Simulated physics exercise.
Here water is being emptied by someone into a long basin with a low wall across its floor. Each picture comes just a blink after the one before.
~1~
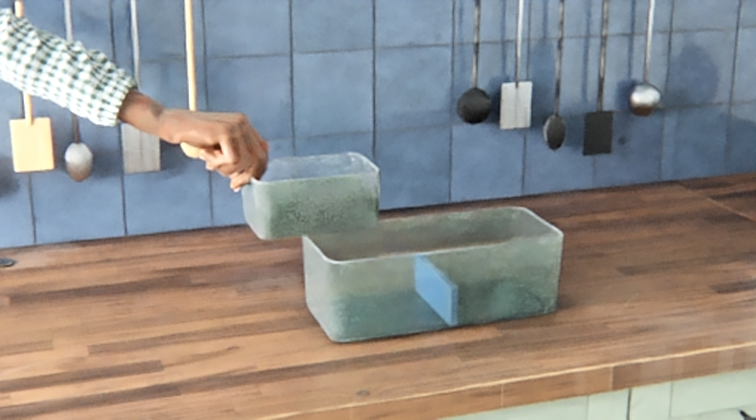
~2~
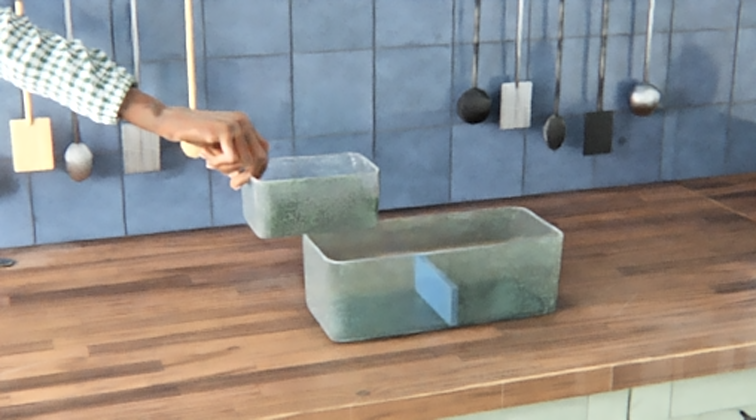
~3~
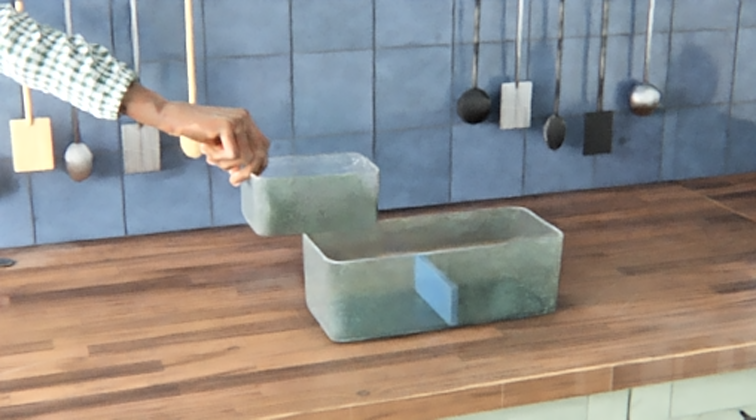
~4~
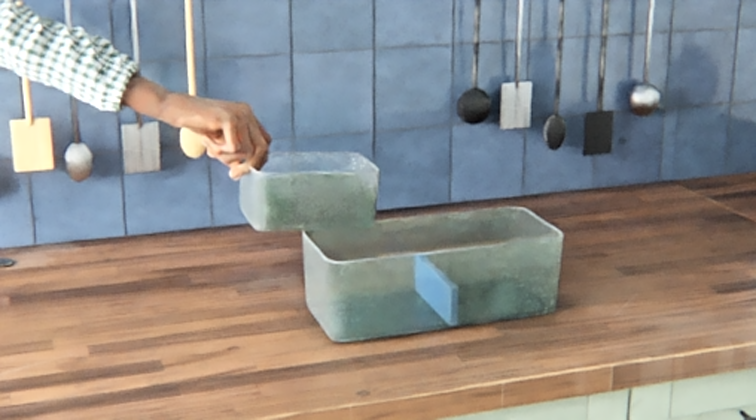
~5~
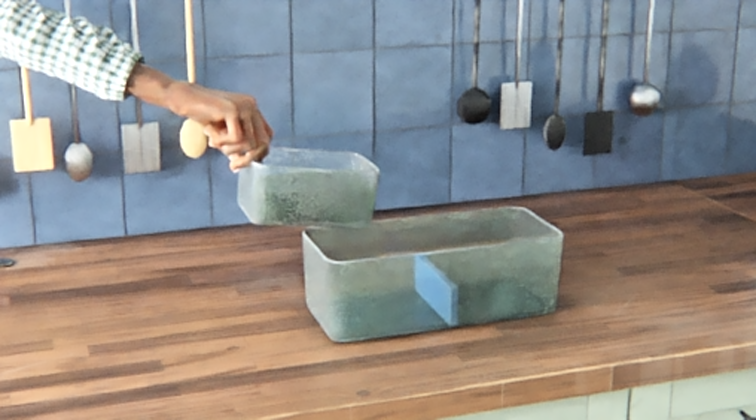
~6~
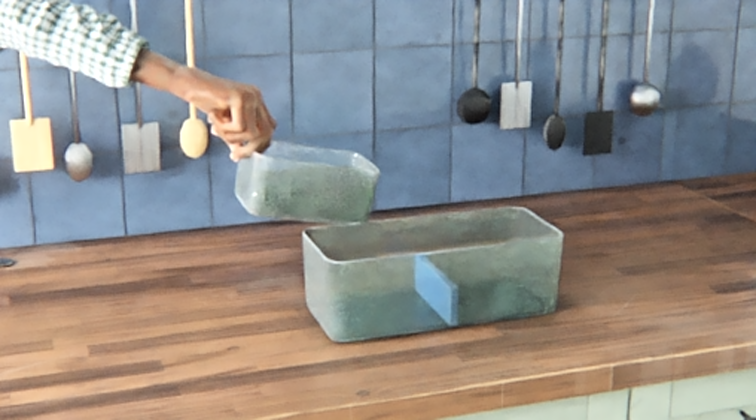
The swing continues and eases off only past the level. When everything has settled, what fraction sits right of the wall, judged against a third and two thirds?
It settles with between one third and two thirds on the right.
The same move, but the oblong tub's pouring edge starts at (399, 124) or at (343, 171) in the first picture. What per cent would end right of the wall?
90 %, then 5 %.
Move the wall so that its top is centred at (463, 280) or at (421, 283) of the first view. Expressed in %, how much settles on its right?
Try one about 10 %, try two about 85 %.
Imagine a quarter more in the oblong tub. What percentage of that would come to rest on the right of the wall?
I'd put it at some 65 %.
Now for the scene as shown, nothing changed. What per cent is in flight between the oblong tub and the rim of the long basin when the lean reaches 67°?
Something close to 35 percent of it.
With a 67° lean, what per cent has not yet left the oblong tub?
55 per cent, approximately.
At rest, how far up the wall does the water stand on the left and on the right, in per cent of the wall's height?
The left comes to 20 % and the right to 30 %.
A moment on, the oblong tub is tipped part way and 57 per cent is still to pour, 7 is left of the wall and 0 right of it.
Next, the oblong tub is tipped right over and 10 per cent is still to pour, 19 is left of the wall and 56 right of it.
Then the oblong tub is tipped right over and 0 per cent is still to pour, 41 is left of the wall and 56 right of it.
Later the oblong tub is tipped right over and 0 per cent is still to pour, 42 is left of the wall and 56 right of it.
Finally, 42 per cent lies left of the wall, 56 right of it and 2 outside.
